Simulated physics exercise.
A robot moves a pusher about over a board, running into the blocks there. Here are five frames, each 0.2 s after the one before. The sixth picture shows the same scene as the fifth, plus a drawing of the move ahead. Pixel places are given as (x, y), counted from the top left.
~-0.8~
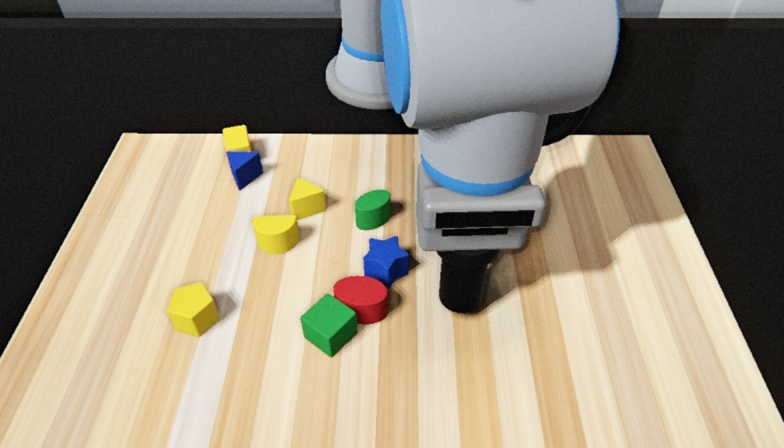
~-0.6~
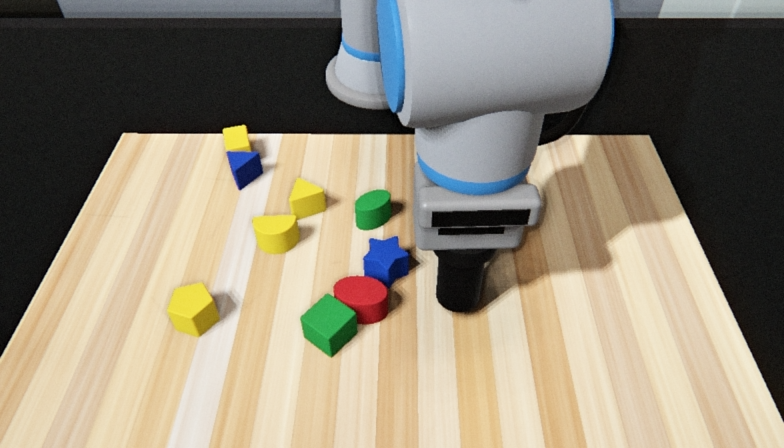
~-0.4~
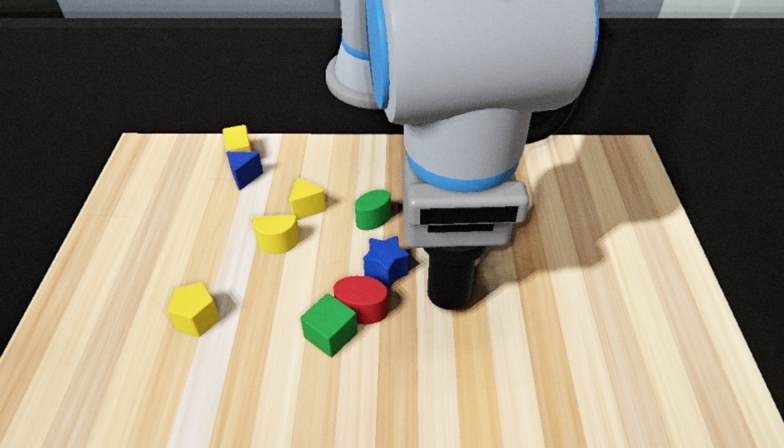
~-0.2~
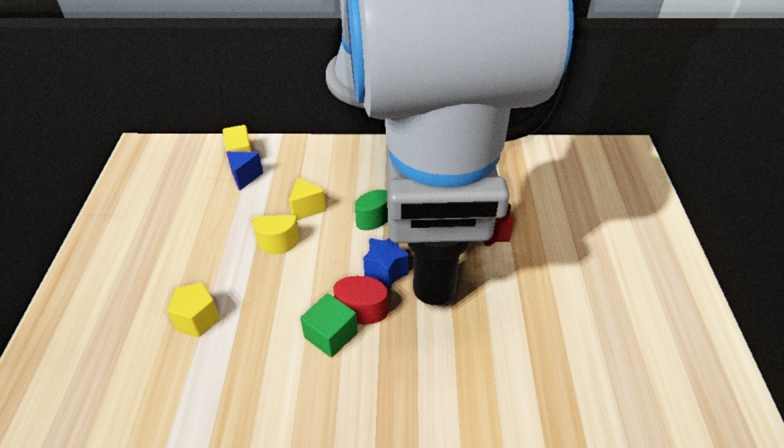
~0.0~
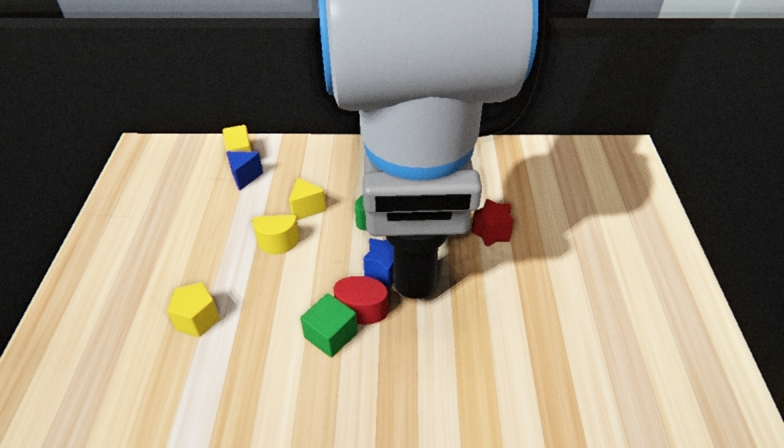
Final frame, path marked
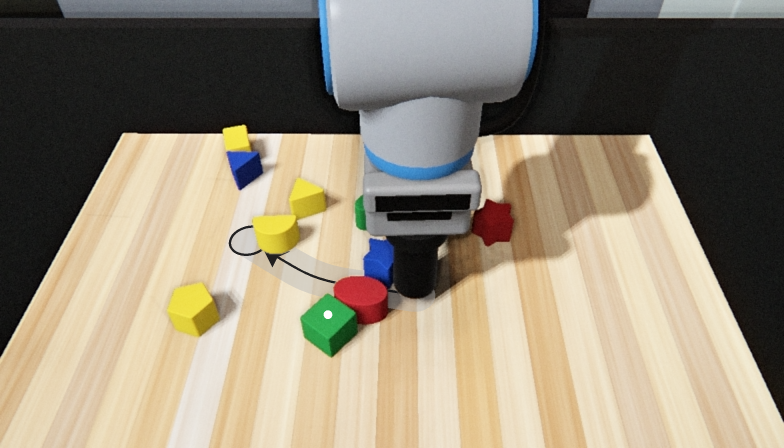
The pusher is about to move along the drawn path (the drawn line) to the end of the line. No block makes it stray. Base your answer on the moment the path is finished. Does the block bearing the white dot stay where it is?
No.
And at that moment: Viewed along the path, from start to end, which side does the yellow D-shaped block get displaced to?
It moves right.
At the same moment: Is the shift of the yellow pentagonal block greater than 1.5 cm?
No
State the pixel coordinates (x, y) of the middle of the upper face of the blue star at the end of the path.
That would be at about pixel (359, 237).
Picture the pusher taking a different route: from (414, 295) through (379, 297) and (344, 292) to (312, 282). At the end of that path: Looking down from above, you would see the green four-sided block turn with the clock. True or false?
The statement is false.
Path on the board, from (414, 295) over (320, 279) to (249, 240); the dot is on the green four-sided block.
The first path, step by step. One third of the way, pusher (349, 273); green four-sided block (315, 322), turned 35° anticlockwise; red elliptical block (312, 289), turned 25° anticlockwise; blue star (361, 237), turned 60° clockwise.
Two thirds of the way, pusher (292, 255); green four-sided block (315, 323), turned 40° anticlockwise; red elliptical block (293, 291), turned 50° anticlockwise; blue star (359, 237), turned 65° clockwise.
At the end, pusher (246, 228); yellow pentagonal block in place; yellow D-shaped block (246, 195), turned 50° clockwise; green four-sided block (315, 323), turned 40° anticlockwise; red elliptical block (293, 291), turned 50° anticlockwise; blue star (359, 237), turned 65° clockwise.
